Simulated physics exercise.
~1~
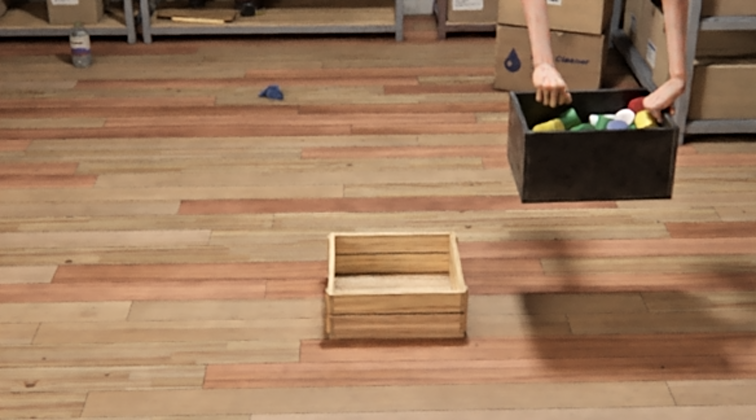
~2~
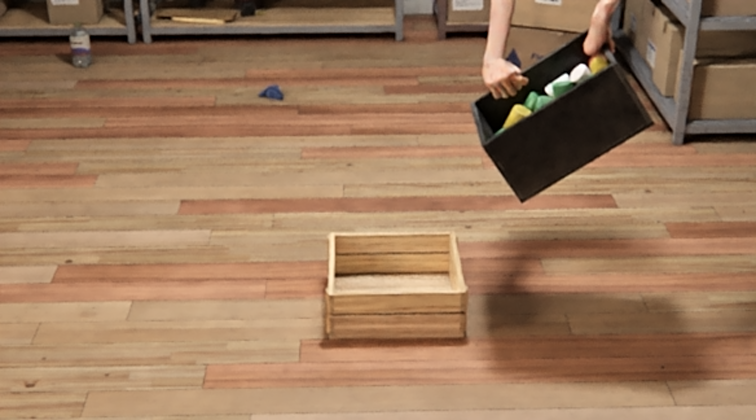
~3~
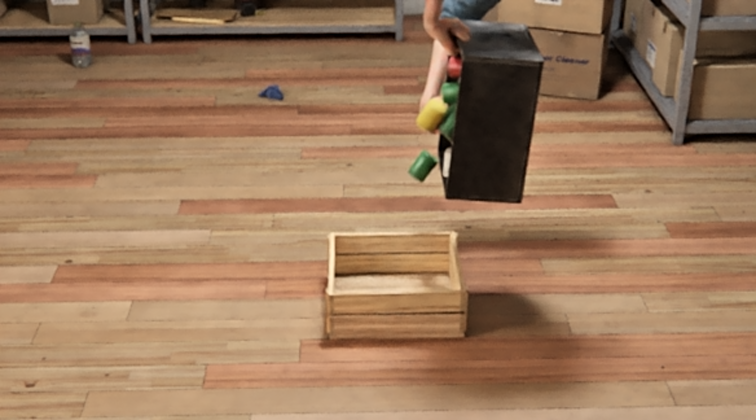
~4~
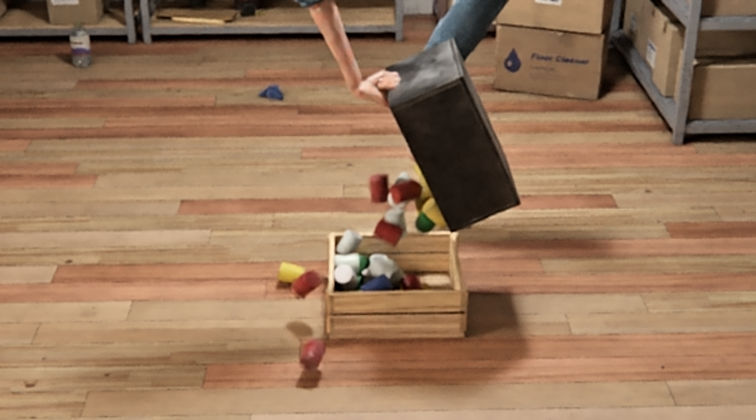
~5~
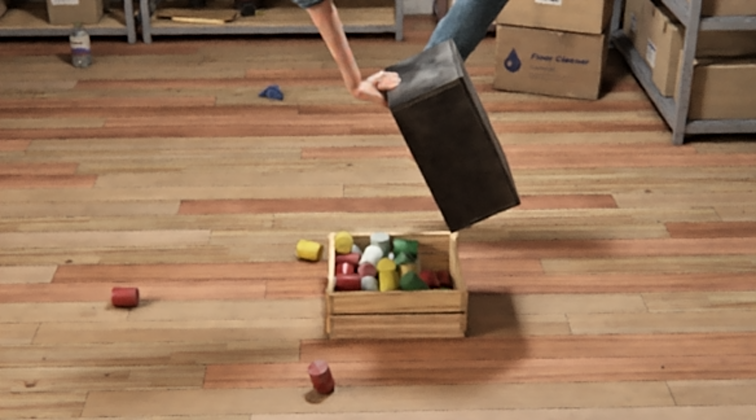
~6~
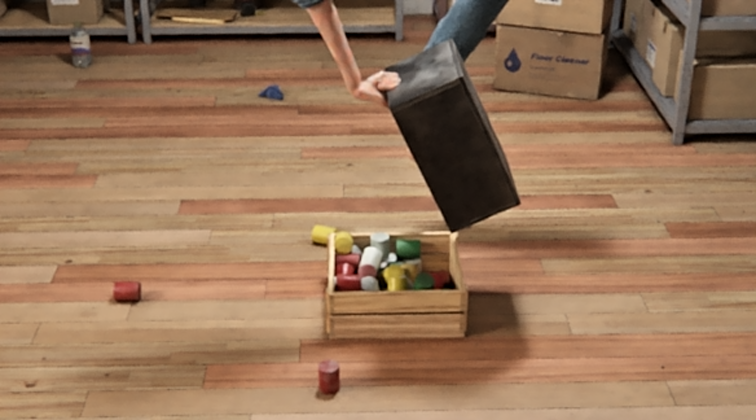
A black tote full of red, yellow, green, white and blue spice jars is held by two hands at the upper right of a storeroom, seen from slightly above by a still camera. A small empty wooden basket sits on the plank floor near the centre, with shelves and cardboard boxes behind. The hands carry the tote left and tip it steadily over the basket. Jars spill from its mouth, most dropping into the basket while a few land or bounce outside. The tote stays tilted as the basket fills, and two red jars and a yellow one finish outside it.
